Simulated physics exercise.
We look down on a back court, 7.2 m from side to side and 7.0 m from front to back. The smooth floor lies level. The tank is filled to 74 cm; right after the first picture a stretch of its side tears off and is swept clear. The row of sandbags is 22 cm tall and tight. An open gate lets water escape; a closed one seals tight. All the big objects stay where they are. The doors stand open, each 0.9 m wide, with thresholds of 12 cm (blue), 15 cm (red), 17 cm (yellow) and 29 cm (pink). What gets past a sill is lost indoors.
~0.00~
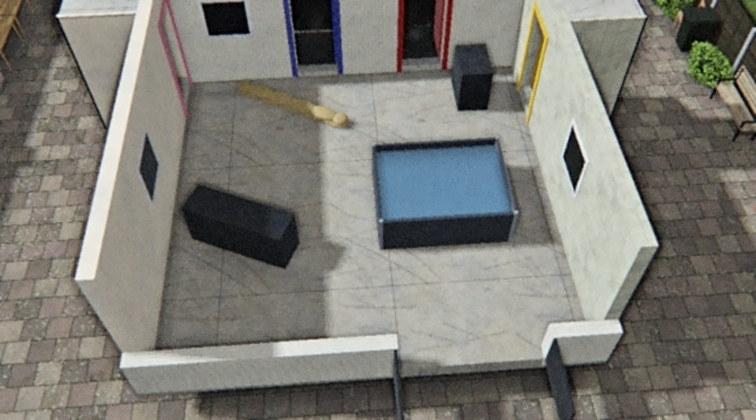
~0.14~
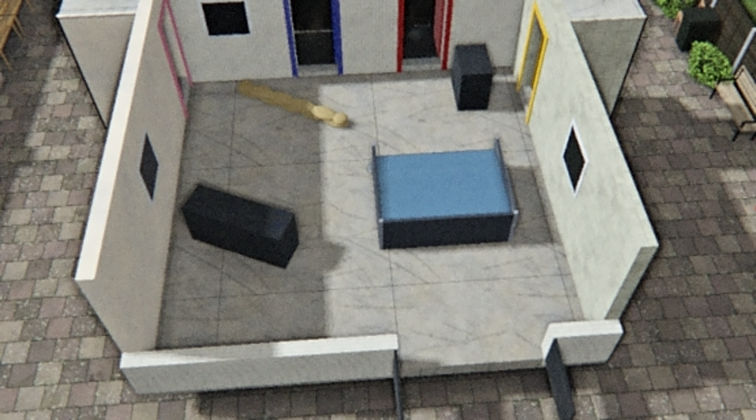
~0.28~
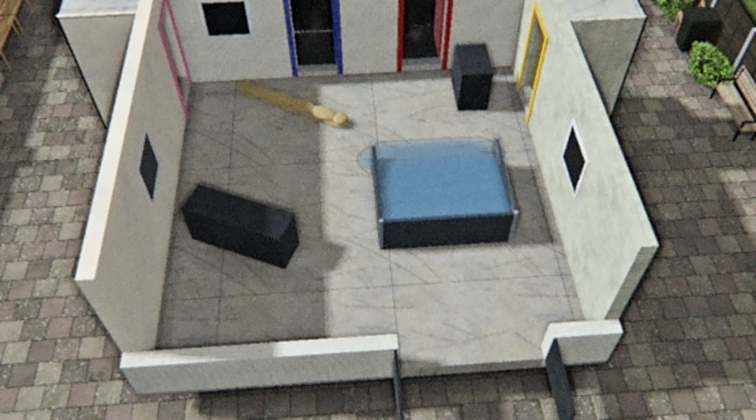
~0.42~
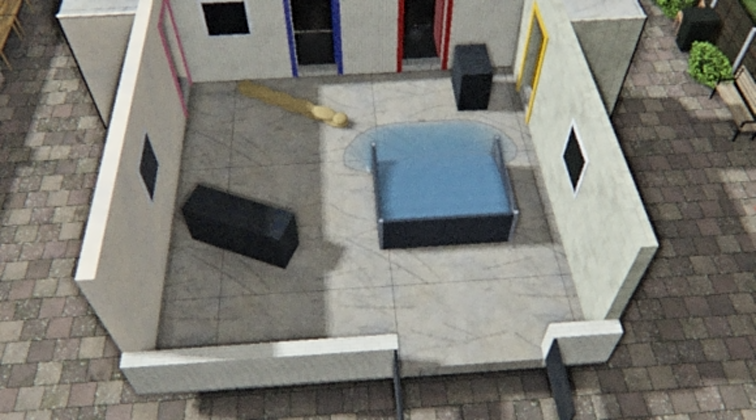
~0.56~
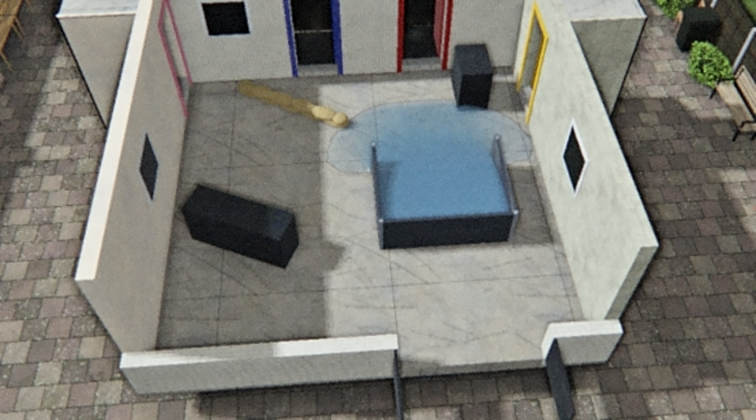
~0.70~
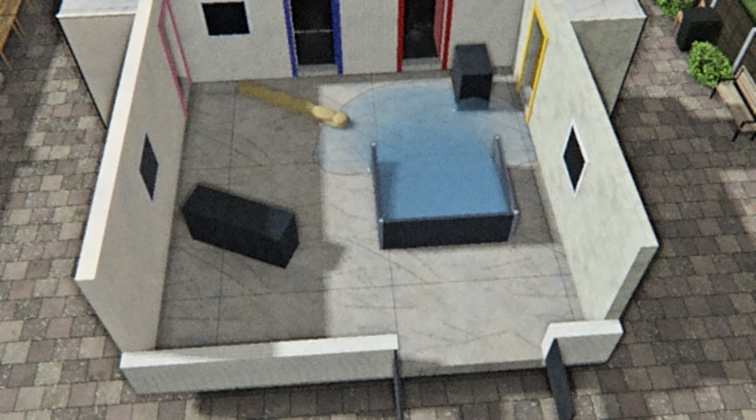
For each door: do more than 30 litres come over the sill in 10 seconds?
The water let in: At the blue door it exceeds the limit; at the red door it exceeds the limit; at the yellow door it goes over the limit; at the pink door it keeps below the limit.
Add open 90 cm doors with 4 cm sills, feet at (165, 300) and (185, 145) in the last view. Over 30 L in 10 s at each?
In that order: Under, under.
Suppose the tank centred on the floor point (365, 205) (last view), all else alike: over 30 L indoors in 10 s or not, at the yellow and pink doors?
Against that limit: Yellow below, pink not over.
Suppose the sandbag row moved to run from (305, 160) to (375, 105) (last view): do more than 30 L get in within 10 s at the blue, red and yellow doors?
Then: Blue under, red above, yellow above.
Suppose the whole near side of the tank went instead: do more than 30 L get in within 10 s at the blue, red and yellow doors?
Then: Blue under, red below, yellow below.
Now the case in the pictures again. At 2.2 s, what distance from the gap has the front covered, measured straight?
About 5.0 m.
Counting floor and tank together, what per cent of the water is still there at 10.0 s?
About 76 per cent.
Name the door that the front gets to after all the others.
The pink one.
After 1.4 s water covers 25 % of the floor and is deepest (42 cm) near (459, 117); blue door 13 cm at the sill, 0 L in, red door 36 cm at the sill, 97 L in, yellow door 28 cm at the sill, 4 L in, pink door not reached.
After 2.2 s water covers 30 % of the floor and is deepest (40 cm) near (402, 74); blue door 20 cm at the sill, 11 L in, red door 39 cm at the sill, 279 L in, yellow door 26 cm at the sill, 49 L in, pink door not reached.
After 3.5 s water covers 40 % of the floor and is deepest (34 cm) near (256, 87); blue door 13 cm at the sill, 30 L in, red door 24 cm at the sill, 412 L in, yellow door 19 cm at the sill, 84 L in, pink door 21 cm at the sill, 0 L in.
After 6.0 s water covers 65 % of the floor and is deepest (18 cm) near (297, 102); blue door 18 cm at the sill, 96 L in, red door 9 cm at the sill, 435 L in, yellow door 11 cm at the sill, 93 L in, pink door 10 cm at the sill, 0 L in.
After 10.0 s water covers 85 % of the floor and is deepest (10 cm) near (506, 102); blue door 6 cm at the sill, 110 L in, red door 7 cm at the sill, 435 L in, yellow door 9 cm at the sill, 93 L in, pink door 4 cm at the sill, 0 L in.
